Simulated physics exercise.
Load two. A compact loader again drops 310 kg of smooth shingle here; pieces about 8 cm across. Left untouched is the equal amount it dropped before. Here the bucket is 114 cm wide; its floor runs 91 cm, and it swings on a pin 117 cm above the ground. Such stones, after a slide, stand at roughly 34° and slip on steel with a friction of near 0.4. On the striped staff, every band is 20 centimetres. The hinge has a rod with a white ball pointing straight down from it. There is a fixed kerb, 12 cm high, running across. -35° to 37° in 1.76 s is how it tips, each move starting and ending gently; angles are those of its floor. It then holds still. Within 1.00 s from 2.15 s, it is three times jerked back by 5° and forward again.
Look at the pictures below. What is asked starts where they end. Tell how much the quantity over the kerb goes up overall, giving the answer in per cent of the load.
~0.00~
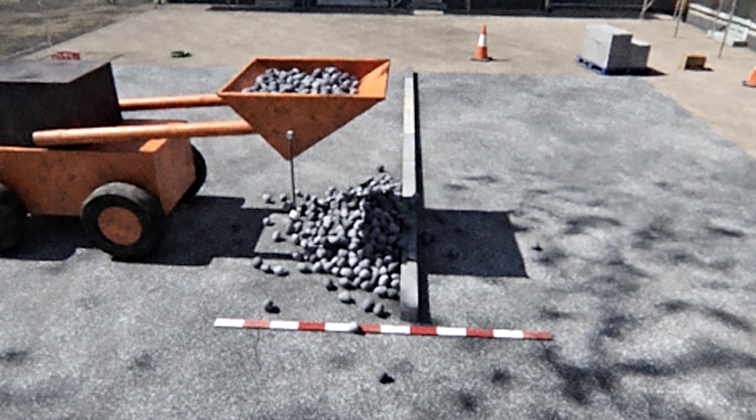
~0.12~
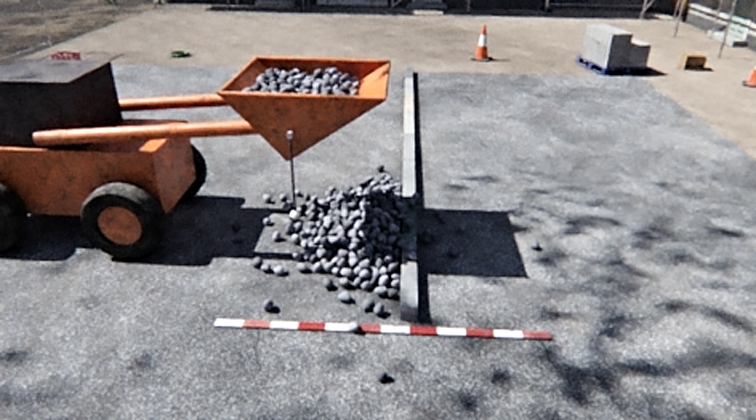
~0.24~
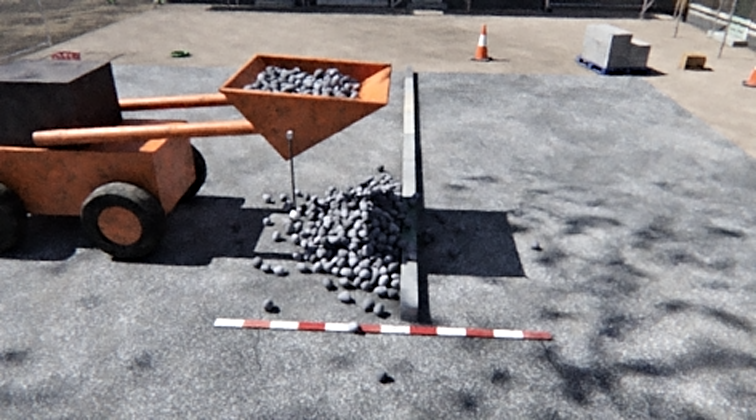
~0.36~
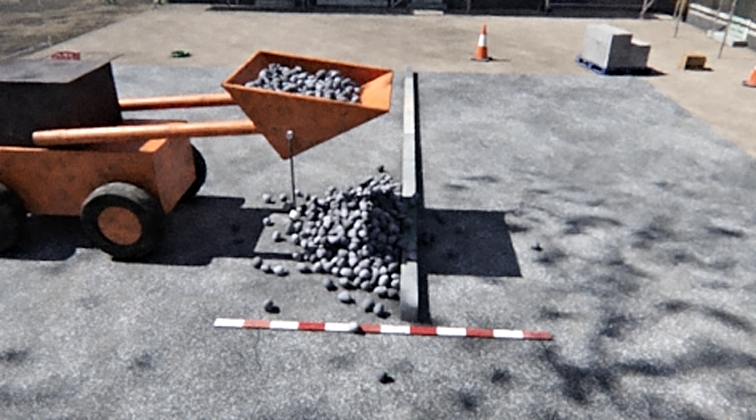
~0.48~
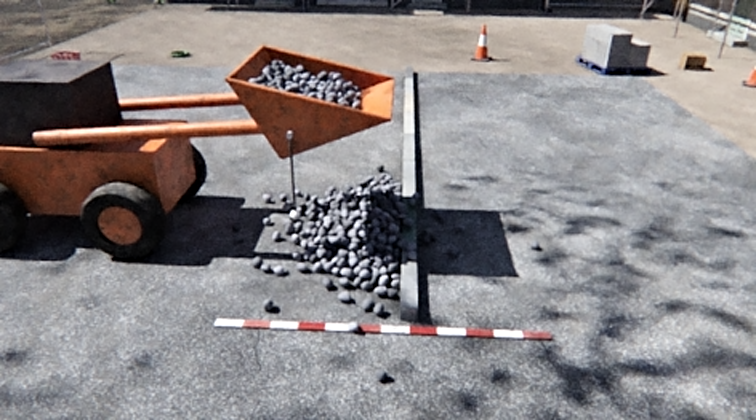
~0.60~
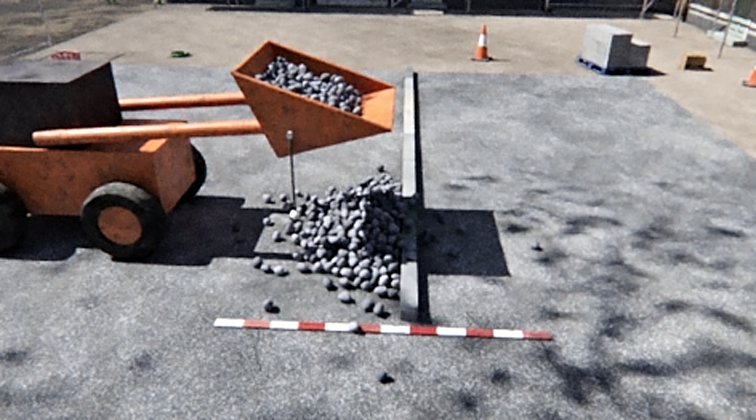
It goes up by roughly 64 per cent.
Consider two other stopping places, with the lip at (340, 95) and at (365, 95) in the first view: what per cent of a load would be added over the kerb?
I'd say close to 20 per cent for one and close to 45 per cent for the other, in that order.
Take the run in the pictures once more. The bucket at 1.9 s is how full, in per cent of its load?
About 30 per cent.
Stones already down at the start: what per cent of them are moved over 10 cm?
Roughly 5 % of them.
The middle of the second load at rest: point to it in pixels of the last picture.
(431, 226).
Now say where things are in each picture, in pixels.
In the first picture, the bucket is at -35°, its lip at (385, 97); the top of the load is at (311, 79). The earlier load is highest near (378, 213), 20 cm above ground level, 98 % on this side of the kerb, 2 % over the kerb.
In the second picture, the bucket is at -34°, its lip at (385, 99); the top of the load is at (287, 78); the stones move at 0.1 m/s on average.
The third picture shows lip at (387, 104), floor tilted -31°, highest stones at (279, 76); the stones move at 0.1 m/s on average.
The fourth picture shows lip at (389, 111), floor tilted -27°, highest stones at (280, 75); the stones move at 0.1 m/s on average.
In the fifth picture, the bucket is at -22°, its lip at (391, 120); the top of the load is at (278, 72); the stones move at 0.2 m/s on average.
In the sixth picture, the bucket is at -16°, its lip at (392, 130); the top of the load is at (280, 67); the stones move at 0.2 m/s on average.
After 1.3 s the floor is at 26°; in per cent of one load, 100 in the bucket, 98 on this side of the kerb, 2 over the kerb; the foremost stones are at (452, 233).
After 1.9 s the floor is at 37°; in per cent of one load, 30 in the bucket, 155 on this side of the kerb, 15 over the kerb; the foremost stones are at (465, 232).
After 3.6 s the floor is at 37°; in per cent of one load, 0 in the bucket, 135 on this side of the kerb, 65 over the kerb; the foremost stones are at (577, 228).
After 6.3 s the floor is at 37°; in per cent of one load, 0 in the bucket, 135 on this side of the kerb, 65 over the kerb; the foremost stones are at (577, 228). Net gain over the kerb, 64.
